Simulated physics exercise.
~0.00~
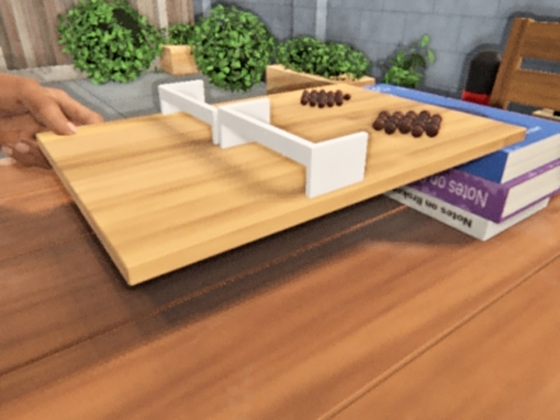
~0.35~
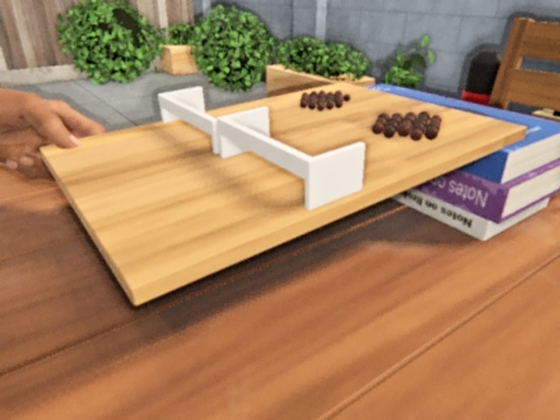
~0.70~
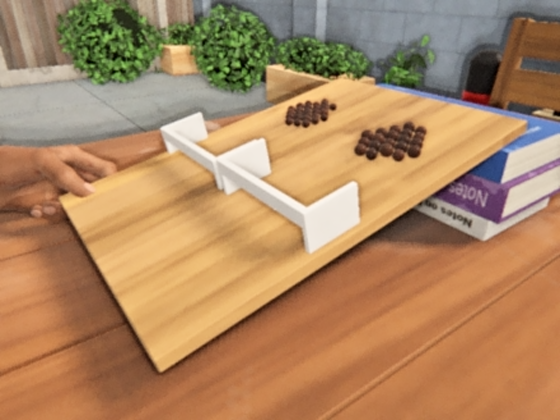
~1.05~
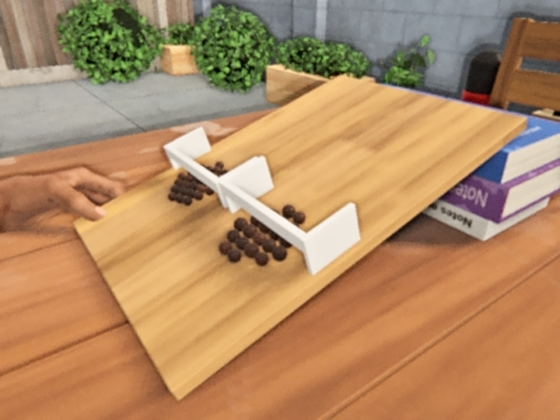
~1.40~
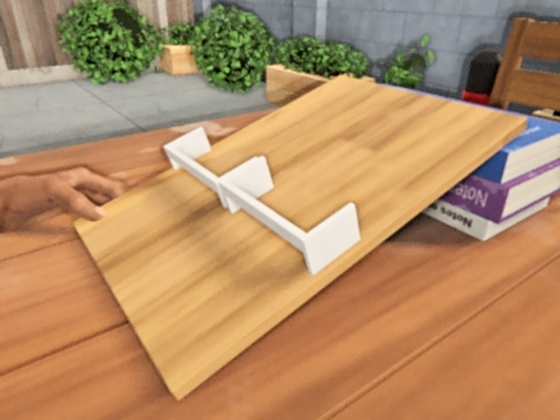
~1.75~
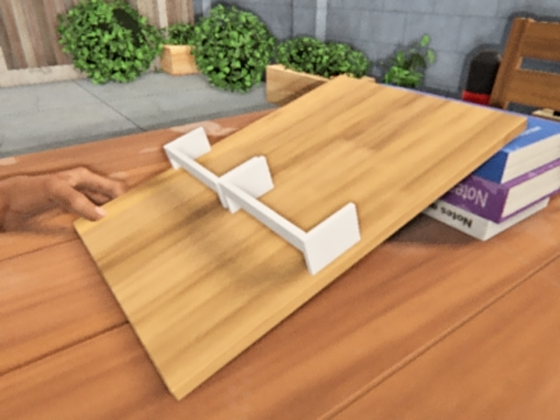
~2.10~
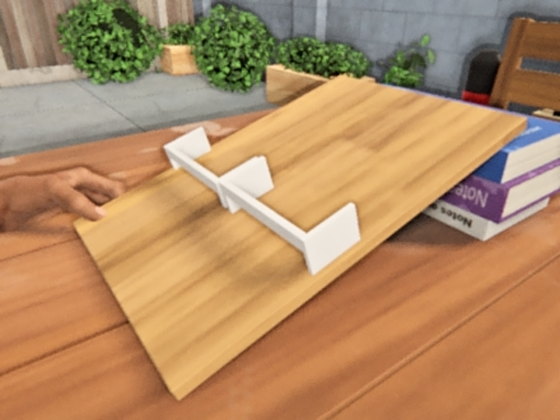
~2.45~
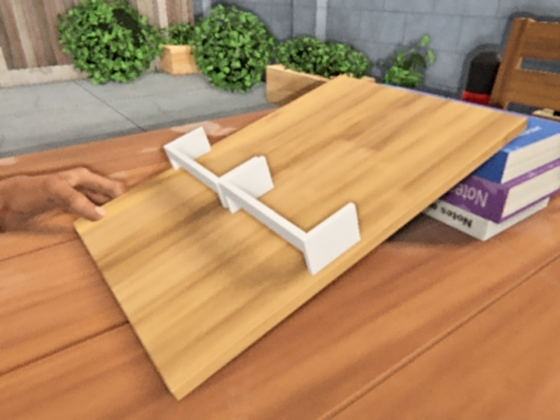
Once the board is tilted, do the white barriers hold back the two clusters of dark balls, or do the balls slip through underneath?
Both clusters slip through underneath. The front and back groups each pass under their white barrier, and none are left in view on the board.
